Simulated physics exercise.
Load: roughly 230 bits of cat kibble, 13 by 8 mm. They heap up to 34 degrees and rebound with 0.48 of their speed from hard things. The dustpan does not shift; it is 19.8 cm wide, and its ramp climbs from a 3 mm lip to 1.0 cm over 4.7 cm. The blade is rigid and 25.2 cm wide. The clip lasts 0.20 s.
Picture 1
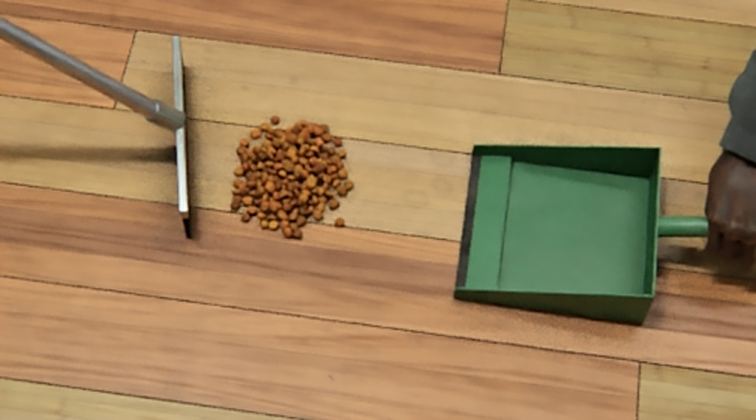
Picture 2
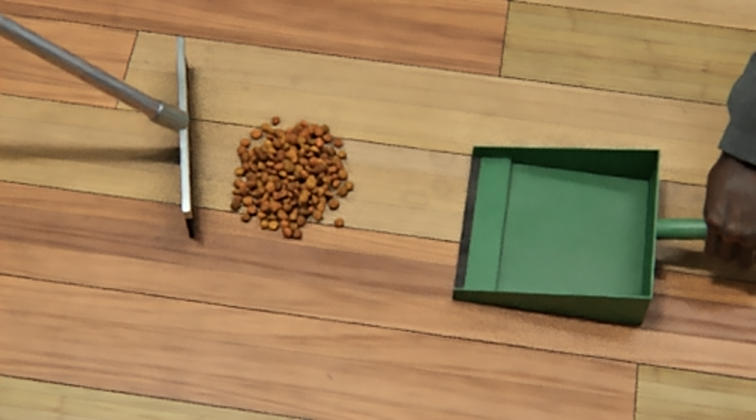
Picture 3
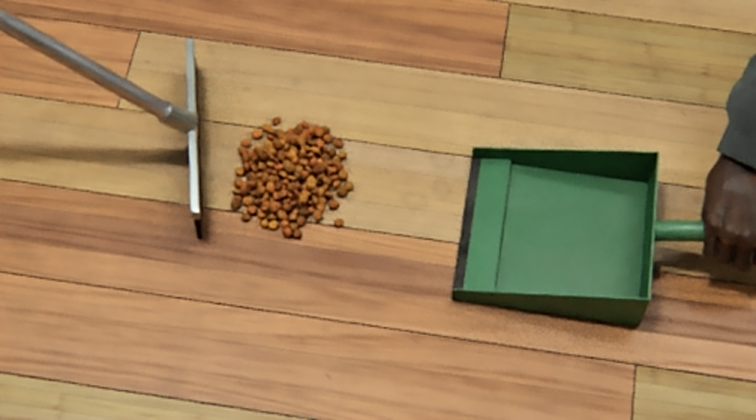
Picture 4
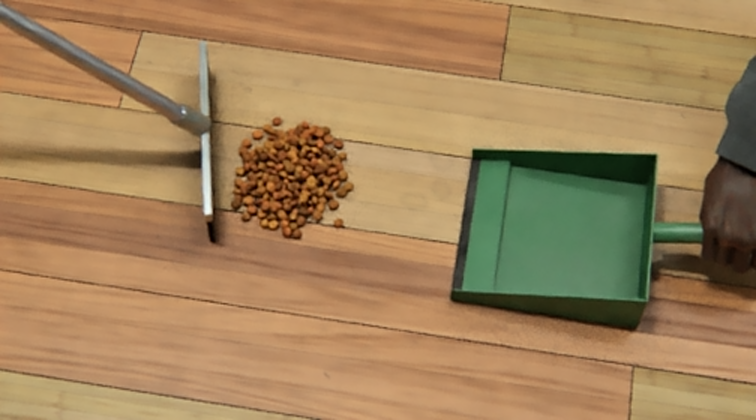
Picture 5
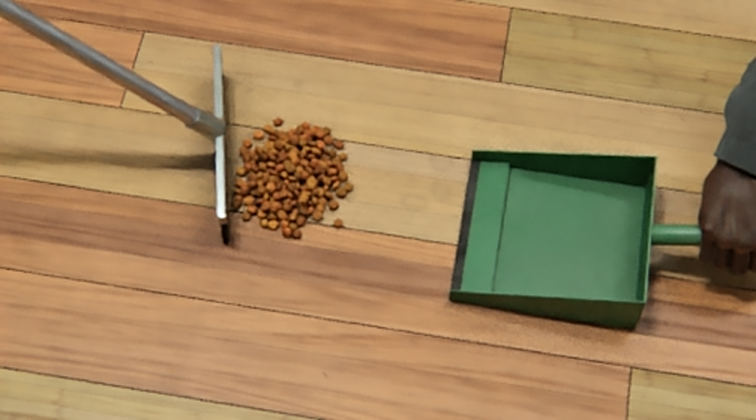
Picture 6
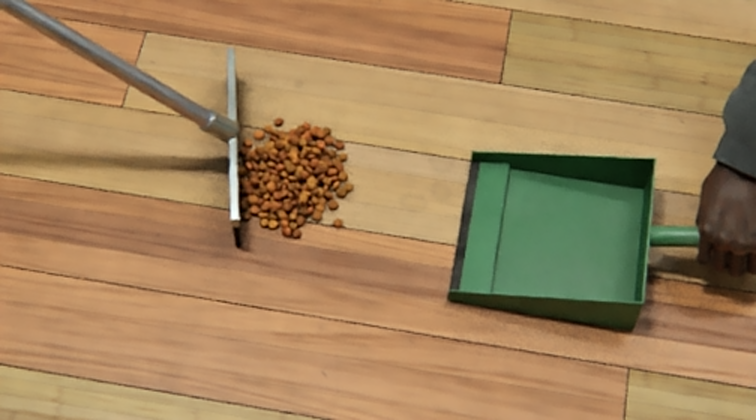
In this clip, a flat blade on a gray handle slides right across a wooden floor until it presses against the left edge of a pile of brown kibble, while a hand holds a green dustpan on the right.
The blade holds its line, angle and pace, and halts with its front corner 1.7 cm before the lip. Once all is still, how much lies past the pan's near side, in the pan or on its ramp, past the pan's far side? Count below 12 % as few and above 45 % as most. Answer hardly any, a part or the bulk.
Near side hardly any, pan a part, far side a part.
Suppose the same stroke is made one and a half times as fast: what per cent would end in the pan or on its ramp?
Then about 20 per cent.
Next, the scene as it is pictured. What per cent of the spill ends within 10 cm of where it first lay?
About 0 per cent.
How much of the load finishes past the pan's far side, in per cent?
Some 20 per cent.
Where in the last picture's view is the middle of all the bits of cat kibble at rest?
Around (450, 203).
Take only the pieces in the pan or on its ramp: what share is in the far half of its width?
Some 40 per cent.
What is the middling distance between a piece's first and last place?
Some 20 cm.
Then, 0.29 s after the last picture, middle of the blade 17 cm from the lip; 0 % over the lip, far side 15 %, near side 0 %.
Then, 0.49 s after the last picture, middle of the blade 9 cm from the lip; 0 % over the lip, far side 15 %, near side 0 %.
Then, 0.80 s after the last picture, middle of the blade 5 cm from the lip; 20 % over the lip, far side 20 %, near side 0 %.
In the end, near side 0 %, pan 20 %, far side 20 %, in front of the lip or behind the blade 60 %.
